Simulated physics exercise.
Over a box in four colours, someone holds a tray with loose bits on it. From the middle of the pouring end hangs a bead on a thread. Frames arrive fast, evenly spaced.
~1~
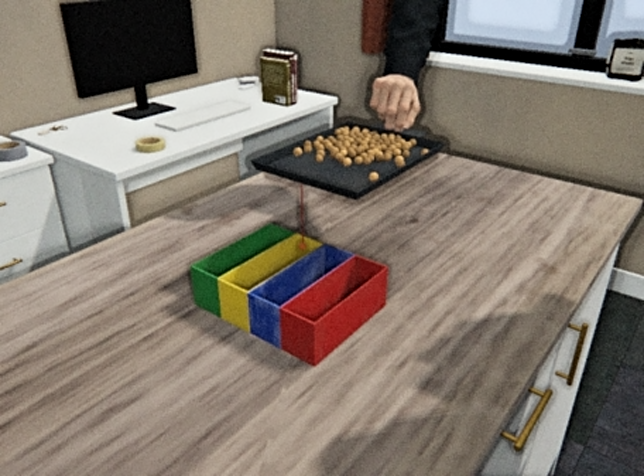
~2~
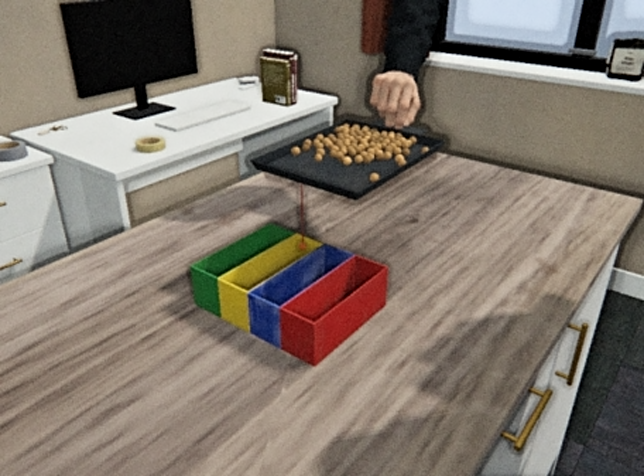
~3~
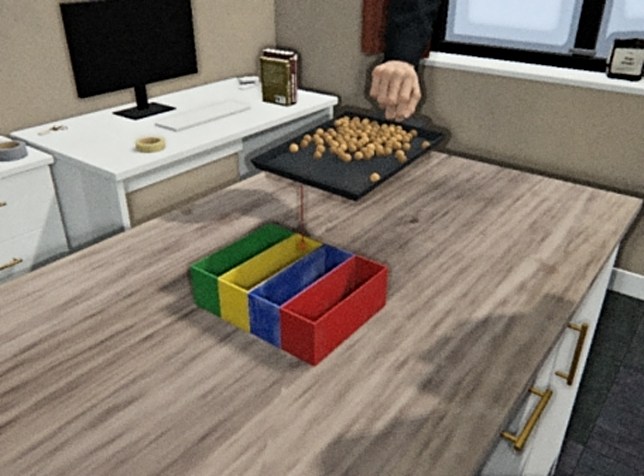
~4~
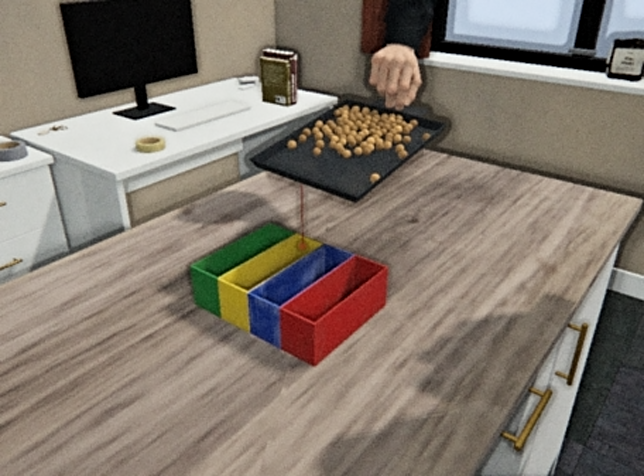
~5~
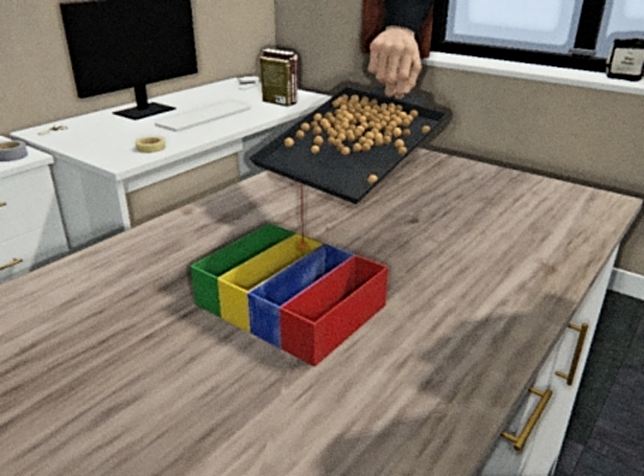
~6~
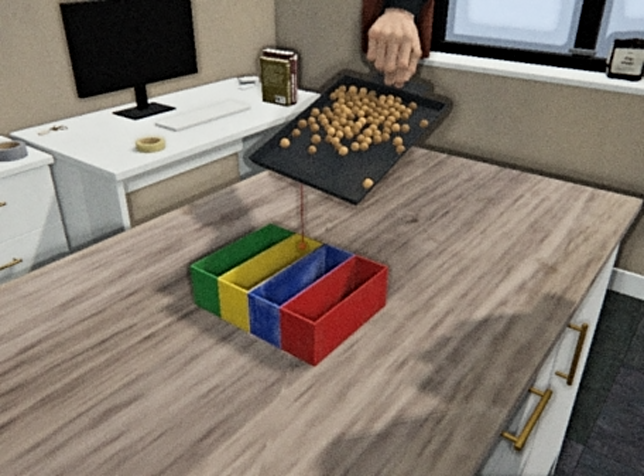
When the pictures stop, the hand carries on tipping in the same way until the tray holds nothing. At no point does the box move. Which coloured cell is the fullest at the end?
The red one.
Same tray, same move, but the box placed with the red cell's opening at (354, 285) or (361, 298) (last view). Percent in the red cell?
Trial 1 near 50 percent, trial 2 near 30 percent.
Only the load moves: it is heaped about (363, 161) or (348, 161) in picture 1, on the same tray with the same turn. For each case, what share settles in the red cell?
Roughly 50 per cent, then roughly 50 per cent.
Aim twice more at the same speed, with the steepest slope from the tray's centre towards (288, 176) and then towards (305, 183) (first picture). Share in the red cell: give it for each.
Roughly 0 per cent, and 10 per cent.
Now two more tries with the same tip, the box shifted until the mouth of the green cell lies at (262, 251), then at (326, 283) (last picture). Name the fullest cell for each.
The answer is the cell in red for the first try and the green one for the second.
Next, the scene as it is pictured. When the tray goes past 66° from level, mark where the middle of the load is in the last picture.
Load centre: Approx. (318, 294).
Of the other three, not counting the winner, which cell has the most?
Second: The blue one.
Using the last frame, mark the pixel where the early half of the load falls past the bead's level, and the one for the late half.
About (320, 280) to begin with, then about (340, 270).
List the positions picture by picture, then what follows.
In the first picture, corners of the pouring end at (256, 160) and (357, 190), level; middle of the load at (364, 144), round wooden beads; bead on its thread at (303, 246); green cell at (206, 288); yellow cell at (234, 302); blue cell at (265, 317); red cell at (298, 333).
In the second picture, corners of the pouring end at (256, 160) and (356, 190), level; middle of the load at (364, 142).
In the third picture, corners of the pouring end at (256, 159) and (356, 191), tipped barely, lowest at the right corner; middle of the load at (364, 136).
In the fourth picture, corners of the pouring end at (255, 158) and (356, 193), tipped a little, lowest at the right corner; middle of the load at (364, 128), a stray few on the move.
In the fifth picture, corners of the pouring end at (255, 157) and (356, 195), tipped a little, lowest at the right corner; middle of the load at (363, 120), a small part on the move.
In the sixth picture, corners of the pouring end at (254, 156) and (356, 197), tipped clearly, lowest at the right corner; middle of the load at (361, 114), all on the move; green cell at (206, 288); yellow cell at (234, 302); blue cell at (265, 317); red cell at (298, 333).
Soon, tray tipped steeply; about a quarter on the tray; about a third in the red cell; a small part in the blue cell; a small part in the yellow cell; a stray few in the green cell; about a third falling or outside the box.
A while on, tray tipped past a quarter turn; about two thirds in the red cell; a small part in the blue cell; a small part in the yellow cell; a stray few in the green cell; about a quarter falling or outside the box.
Towards the end, tray tipped past a quarter turn; about two thirds in the red cell; a small part in the blue cell; a small part in the yellow cell; a stray few in the green cell; about a quarter falling or outside the box.
Finally, tray tipped past a quarter turn; about two thirds in the red cell; a small part in the blue cell; a small part in the yellow cell; a stray few in the green cell; about a quarter outside the box.
